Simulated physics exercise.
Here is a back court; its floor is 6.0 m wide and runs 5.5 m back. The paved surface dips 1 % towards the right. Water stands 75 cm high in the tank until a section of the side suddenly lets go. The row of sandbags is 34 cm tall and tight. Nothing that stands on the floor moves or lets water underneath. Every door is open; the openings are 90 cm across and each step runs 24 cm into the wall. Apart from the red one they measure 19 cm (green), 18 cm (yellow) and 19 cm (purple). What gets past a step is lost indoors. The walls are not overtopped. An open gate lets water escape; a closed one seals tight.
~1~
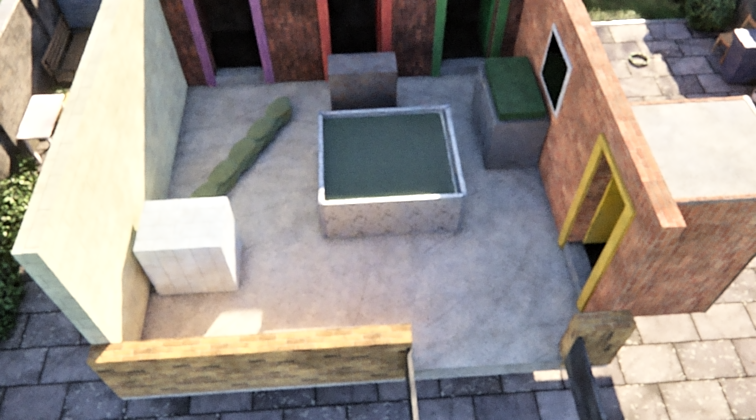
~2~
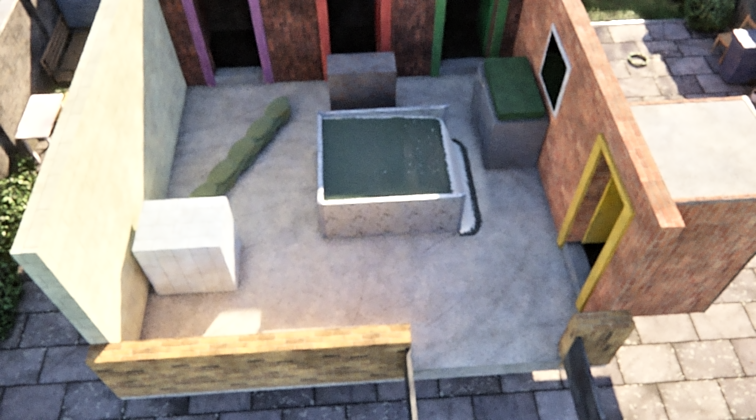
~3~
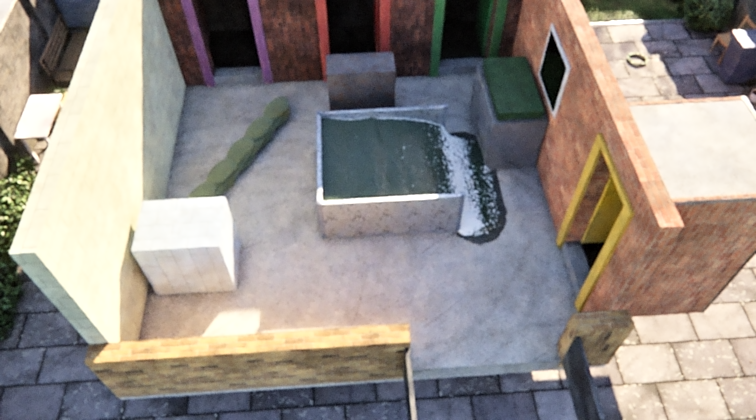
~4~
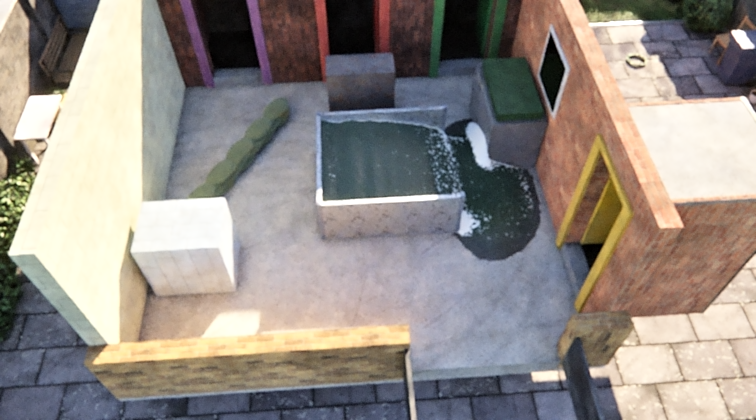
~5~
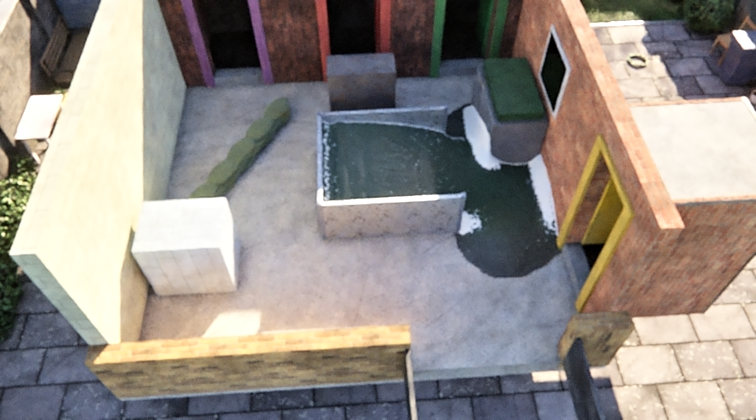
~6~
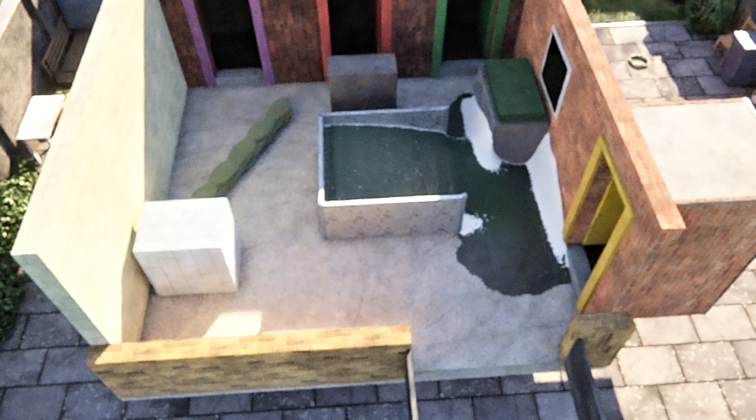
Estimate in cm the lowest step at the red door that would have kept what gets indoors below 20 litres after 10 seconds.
At least 5.5 cm or so.
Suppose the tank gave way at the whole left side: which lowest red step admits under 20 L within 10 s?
Then roughly 12.5 cm.
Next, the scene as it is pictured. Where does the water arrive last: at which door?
The purple one.
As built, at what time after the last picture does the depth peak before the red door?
Around 1.8 s.
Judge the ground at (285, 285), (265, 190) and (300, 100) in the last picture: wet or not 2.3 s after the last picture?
In turn: Dry, dry, wet.
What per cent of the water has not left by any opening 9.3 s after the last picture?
Some 54 per cent remains.
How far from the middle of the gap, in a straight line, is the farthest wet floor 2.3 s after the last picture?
Some 5.0 m out.
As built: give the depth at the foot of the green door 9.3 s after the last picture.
Some 7.5 cm.
Then, 0.7 s after the last picture water covers 25 % of the floor, deepest (56 cm) near (544, 196); it has not reached the red door.
Then, 2.3 s after the last picture water covers 45 % of the floor, deepest (35 cm) near (584, 331); 10 cm at the red door, 0 litres in over its 17 cm step.
Then, 9.3 s after the last picture water covers 95 % of the floor, deepest (10 cm) near (508, 77); 6 cm at the red door, 0 litres in over its 17 cm step.
At the red door as built, the water peaked near 10 cm, 1.9 s after the last picture.
With a step of 4 cm, 38 litres would have come in within the 10 s; with 6.5 cm, 9 litres. So under 20 litres takes about 5.5 cm.
